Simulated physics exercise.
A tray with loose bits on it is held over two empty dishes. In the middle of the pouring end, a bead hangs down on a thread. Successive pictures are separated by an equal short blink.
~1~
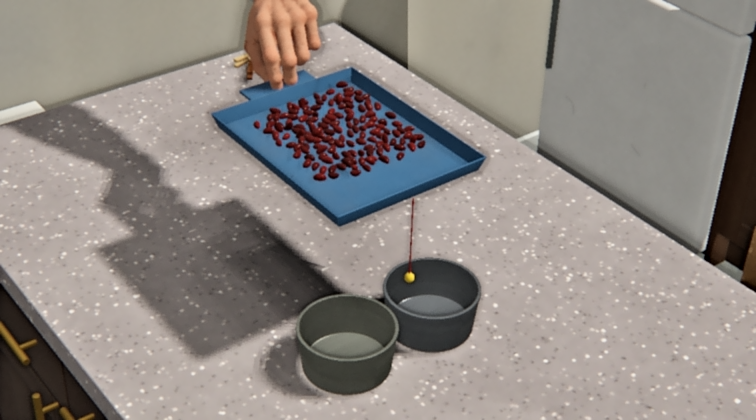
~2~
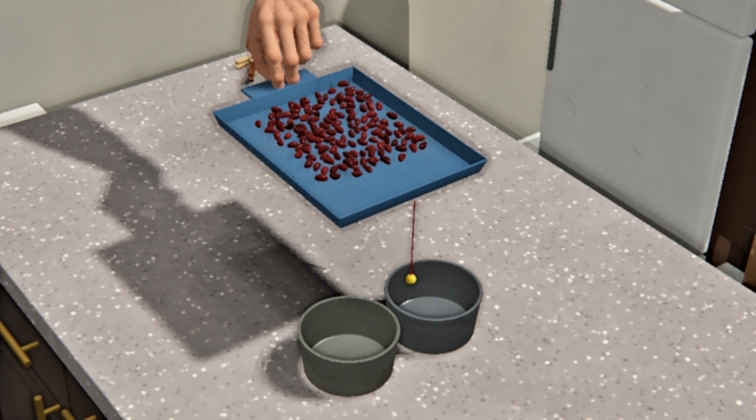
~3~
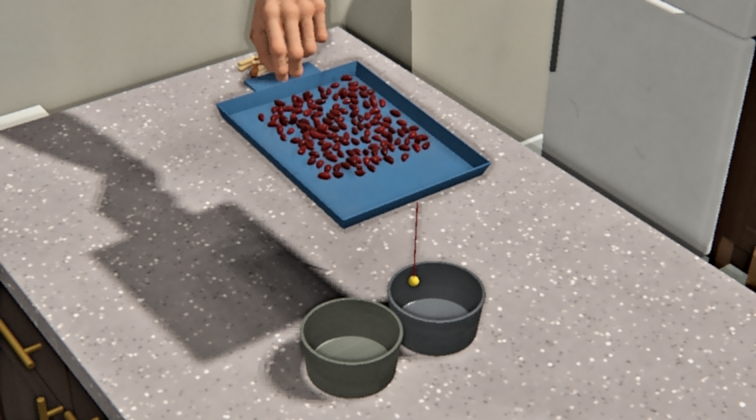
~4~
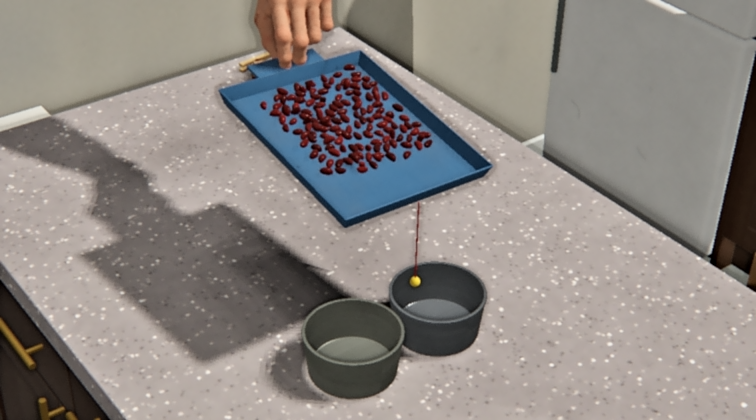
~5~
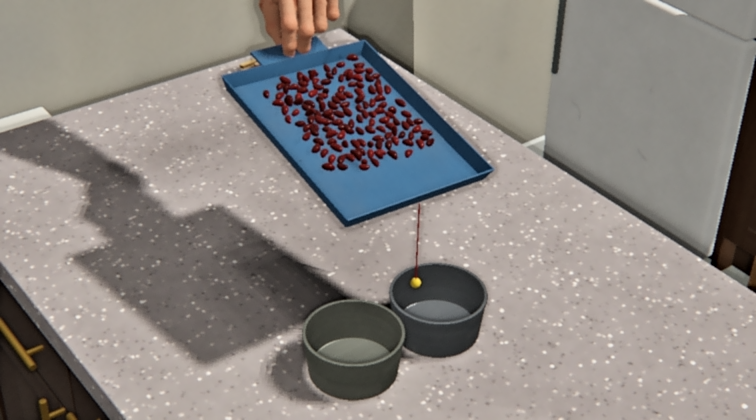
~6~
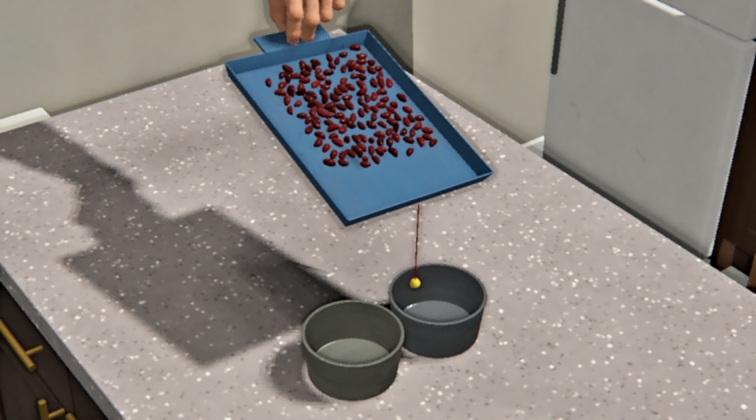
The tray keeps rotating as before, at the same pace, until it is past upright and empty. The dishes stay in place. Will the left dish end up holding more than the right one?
No, the right dish holds more.
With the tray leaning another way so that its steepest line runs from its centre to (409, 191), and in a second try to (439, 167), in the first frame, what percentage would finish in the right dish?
It comes to about 40 per cent the first time and about 20 per cent the second.
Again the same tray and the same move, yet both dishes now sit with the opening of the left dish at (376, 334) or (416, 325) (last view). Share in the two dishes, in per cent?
The first yields 60 per cent and the second 90 per cent.
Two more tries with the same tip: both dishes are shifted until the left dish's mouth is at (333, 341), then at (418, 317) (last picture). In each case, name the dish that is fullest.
Place 1 - the dish at right; place 2 - the dish at right.
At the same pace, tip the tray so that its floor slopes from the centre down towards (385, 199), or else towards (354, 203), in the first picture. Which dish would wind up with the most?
Results - the dish on the left side first, the dish on the left side second.
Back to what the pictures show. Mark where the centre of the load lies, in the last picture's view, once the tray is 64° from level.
The middle of the pieces sits at roughly (454, 178).
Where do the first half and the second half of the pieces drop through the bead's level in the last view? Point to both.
First close to (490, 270), next close to (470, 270).
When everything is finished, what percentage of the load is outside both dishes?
I'd put it close to 60 per cent.
Soon after the last picture, tray tipped steeply; most on the tray; a stray few in the right dish; a stray few outside both; about a quarter in the air.
A little later, tray tipped past a quarter turn; a small part on the tray; a stray few in the left dish; about a quarter in the right dish; about half outside both; about a quarter in the air.
Later still, tray tipped past a quarter turn; a stray few in the left dish; about half in the right dish; about half outside both.
At rest, tray tipped past a quarter turn; a stray few in the left dish; about half in the right dish; about half outside both.
